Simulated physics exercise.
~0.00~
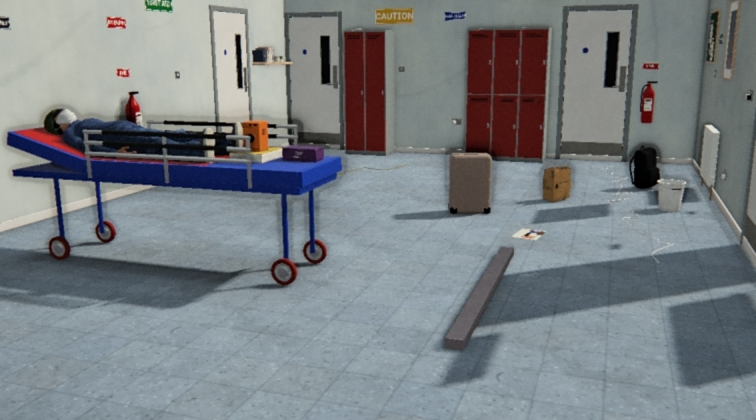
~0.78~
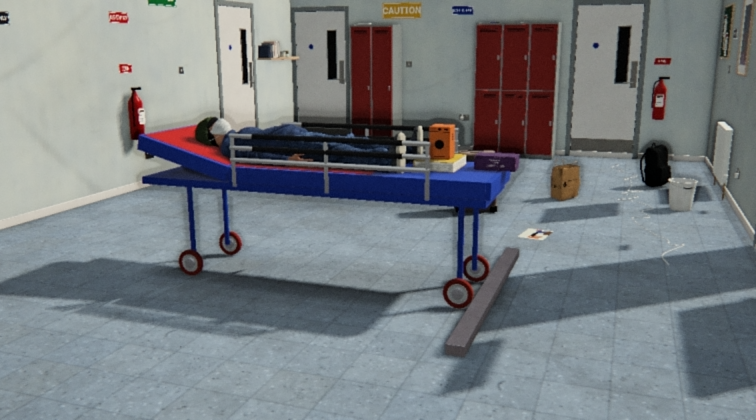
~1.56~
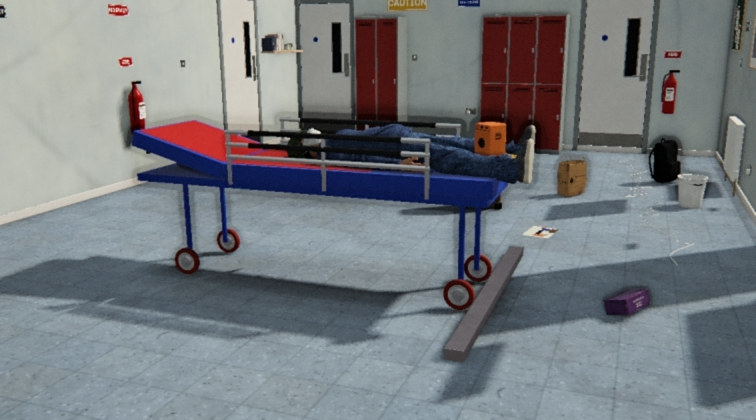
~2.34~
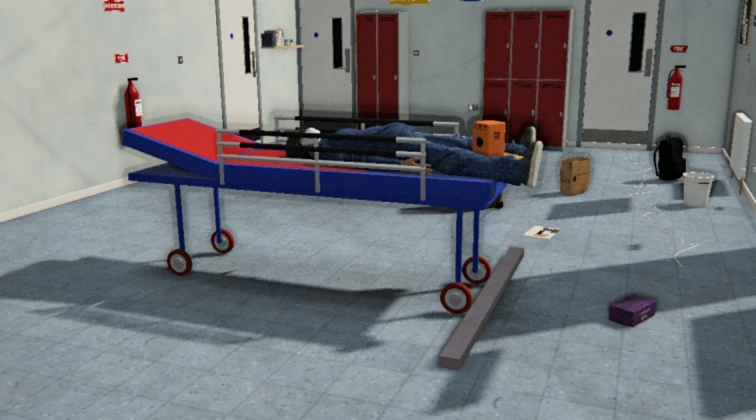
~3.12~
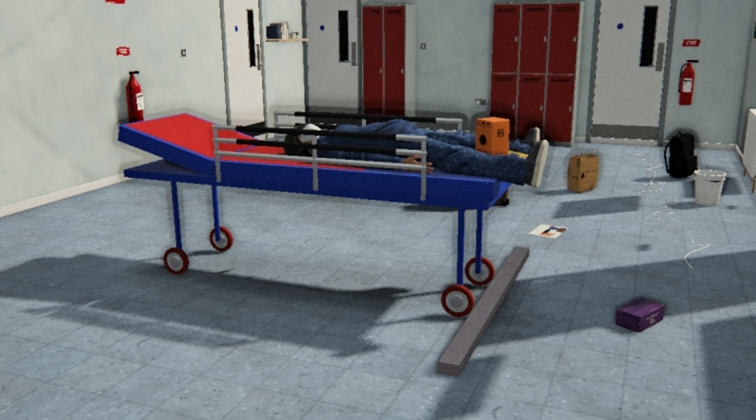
A blue wheeled stretcher rolling right and stopping at a floor bar, the person sliding feet first as a purple box falls off.
